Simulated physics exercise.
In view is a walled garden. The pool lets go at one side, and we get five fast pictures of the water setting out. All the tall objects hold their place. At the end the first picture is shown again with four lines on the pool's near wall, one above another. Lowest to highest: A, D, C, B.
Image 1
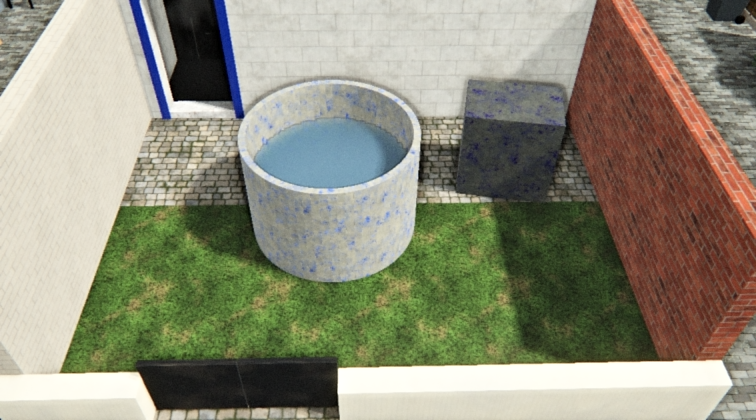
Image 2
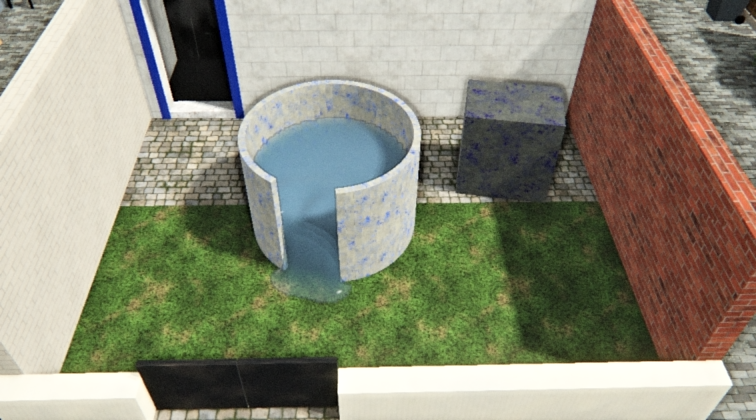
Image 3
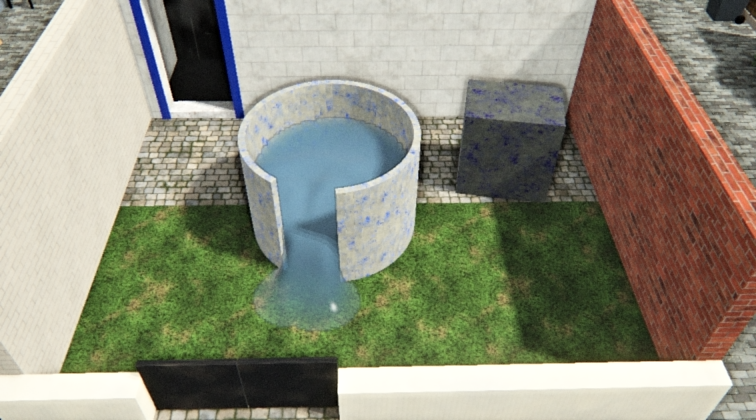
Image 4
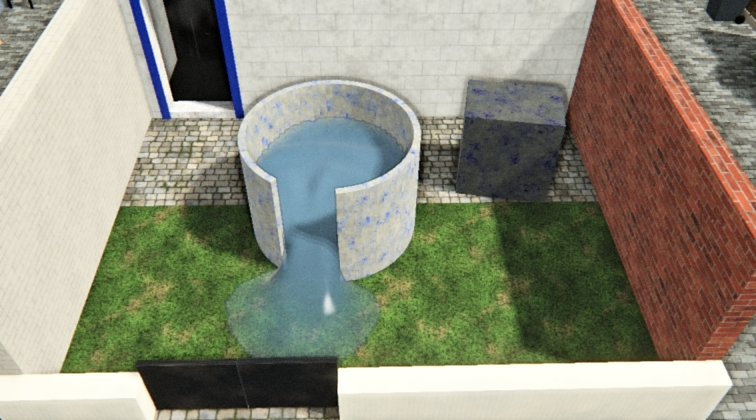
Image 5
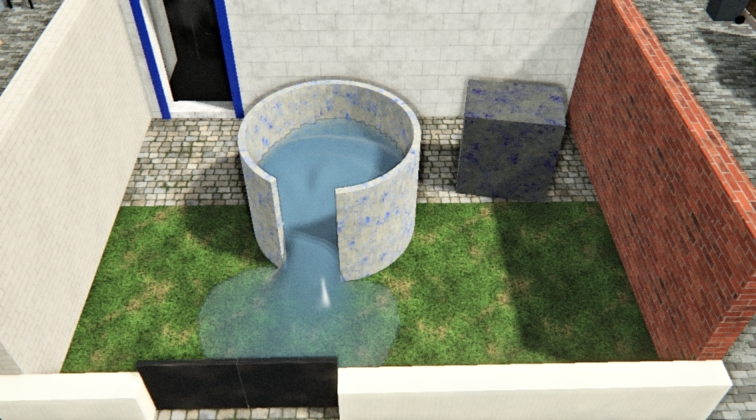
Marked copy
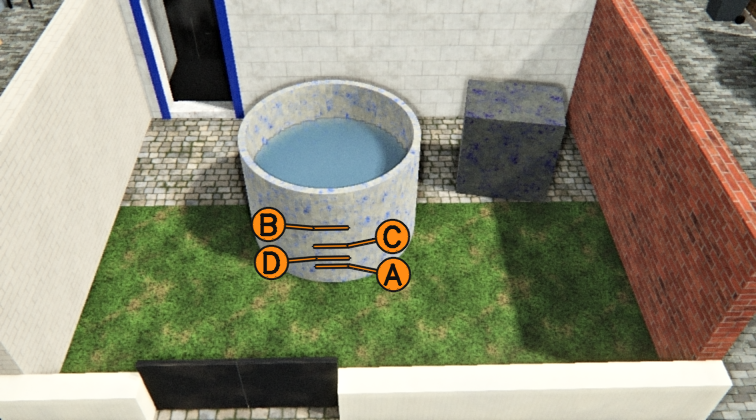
At first, a round stone pool of still water stands in a walled garden, beside a dark block and near a blue-framed doorway. Then a gap appears in the pool's front wall and water pours through it onto the grass. The water spreads forward and sideways in a widening sheet towards the dark gate.
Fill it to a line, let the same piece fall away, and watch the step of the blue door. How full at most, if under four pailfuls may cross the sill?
Choose B.
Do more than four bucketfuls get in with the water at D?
No, not at all.
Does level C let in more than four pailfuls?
No, not at all.
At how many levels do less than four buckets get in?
All four.
In orange, A at (332, 266); B at (330, 228); C at (331, 246); D at (332, 258); from the bottom up A, D, C, B.
If A is chosen, nothing gets over.
If B is chosen, a splash gets over, under a bucket.
If C is chosen, nothing gets over.
If D is chosen, nothing gets over.
